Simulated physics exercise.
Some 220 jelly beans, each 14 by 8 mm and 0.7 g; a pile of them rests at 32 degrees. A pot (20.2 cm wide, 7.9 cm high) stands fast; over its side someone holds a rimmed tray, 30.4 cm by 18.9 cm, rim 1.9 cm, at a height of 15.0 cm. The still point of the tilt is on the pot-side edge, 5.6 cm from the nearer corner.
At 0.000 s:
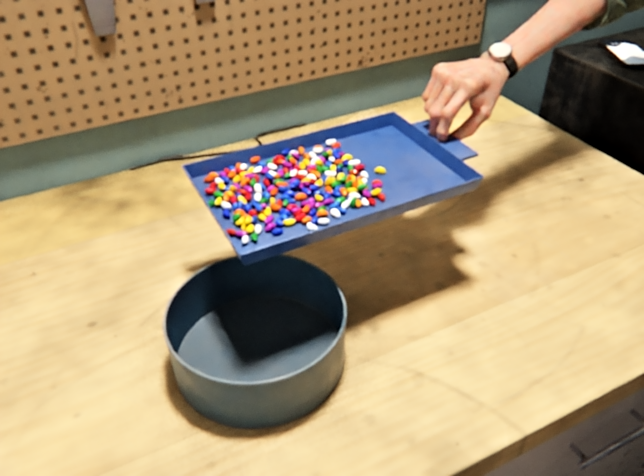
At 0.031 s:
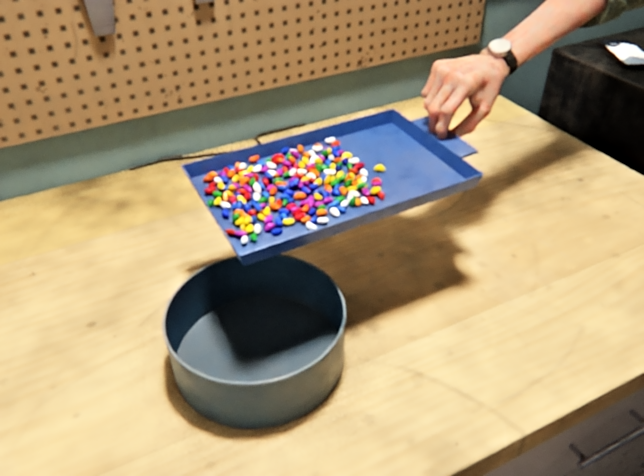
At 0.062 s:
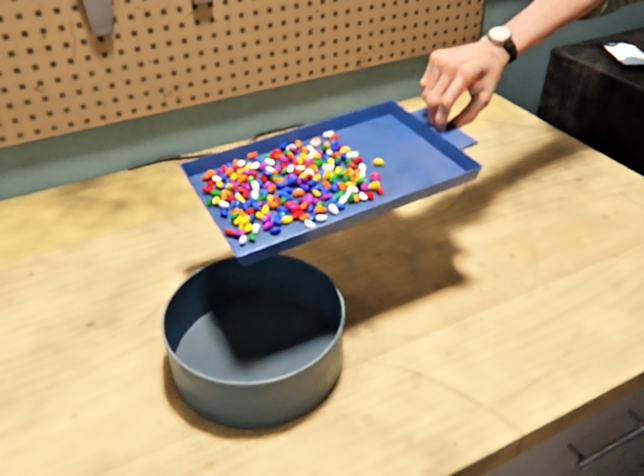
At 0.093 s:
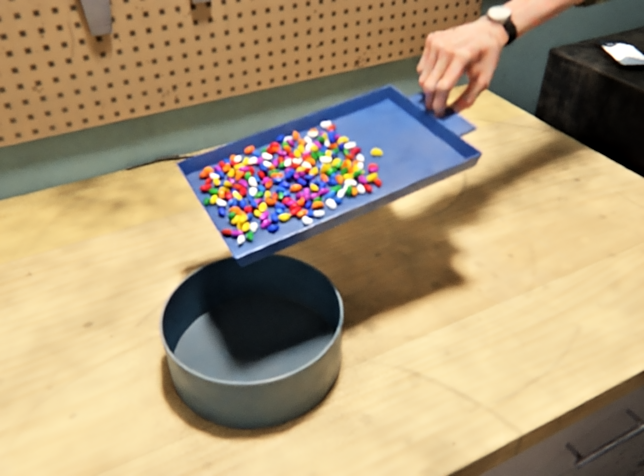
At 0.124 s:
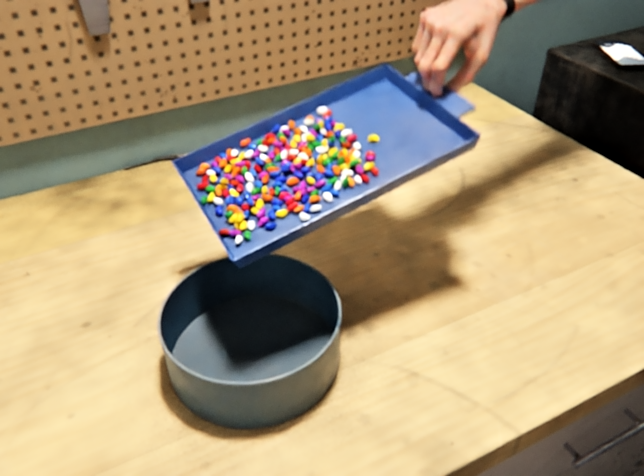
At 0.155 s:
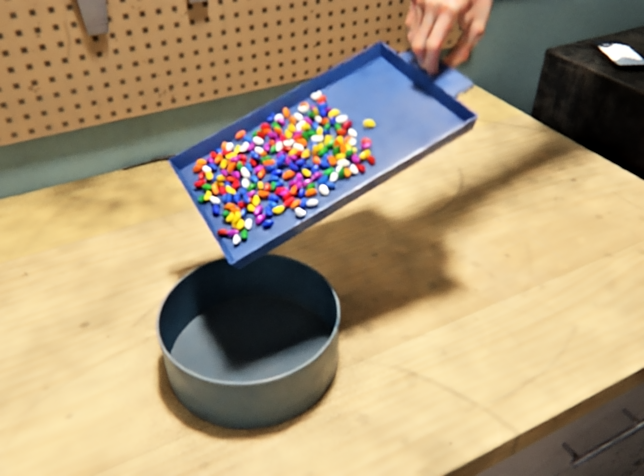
A hand lifts the right end of a blue rimmed tray, tilting it gradually and then more steeply toward its lower left corner, while a pile of colorful jelly beans shifts slightly leftward above a round, dark, empty pot.
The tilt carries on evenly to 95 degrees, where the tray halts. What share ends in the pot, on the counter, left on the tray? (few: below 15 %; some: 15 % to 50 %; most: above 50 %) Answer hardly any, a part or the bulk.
Pot: The bulk, counter: A part, tray: Hardly any.
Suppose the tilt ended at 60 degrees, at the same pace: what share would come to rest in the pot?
Then about 45 per cent.
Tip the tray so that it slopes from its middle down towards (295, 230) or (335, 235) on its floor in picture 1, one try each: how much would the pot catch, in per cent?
About 100 and 90 per cent.
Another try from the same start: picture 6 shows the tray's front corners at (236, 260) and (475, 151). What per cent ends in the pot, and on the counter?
Pot 100, counter 0.
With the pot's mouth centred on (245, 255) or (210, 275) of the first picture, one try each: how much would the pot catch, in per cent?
About 10 and 75 per cent.
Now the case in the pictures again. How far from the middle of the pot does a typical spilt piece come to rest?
About 24 cm.
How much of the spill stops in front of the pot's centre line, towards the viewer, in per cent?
Some 20 per cent.
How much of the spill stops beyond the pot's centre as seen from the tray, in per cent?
Roughly 100 per cent.
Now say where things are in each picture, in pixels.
The first frame shows tray tilt 0 degrees, front corners at (243, 251) and (478, 176); middle of the pieces at (293, 186); pot at (256, 311).
The second frame shows tray tilt 1 degrees, front corners at (242, 251) and (478, 173); middle of the pieces at (292, 185).
The third frame shows tray tilt 3 degrees, front corners at (240, 252) and (477, 165), lowest corner left front; middle of the pieces at (290, 182).
The fourth frame shows tray tilt 7 degrees, front corners at (238, 254) and (476, 152), lowest corner left front; middle of the pieces at (288, 176).
The fifth frame shows tray tilt 13 degrees, front corners at (235, 256) and (475, 135), lowest corner left front; middle of the pieces at (284, 169).
The sixth frame shows tray tilt 19 degrees, front corners at (233, 258) and (472, 116), lowest corner left front; middle of the pieces at (280, 162); pot at (249, 311). The tray's pace is about 200 degrees a second.
After 0.35 s, tilt 58 degrees; the tray holds 100 %, the pot 0 %.
Then, at 0.49 s, tilt 86 degrees; the tray holds 95 %, the pot 0 %.
Then, at 0.75 s, tilt 95 degrees; the tray holds 0 %, the pot 65 %.
At rest (2.0 s), pot 70 %, counter 30 %, tray 0 %.
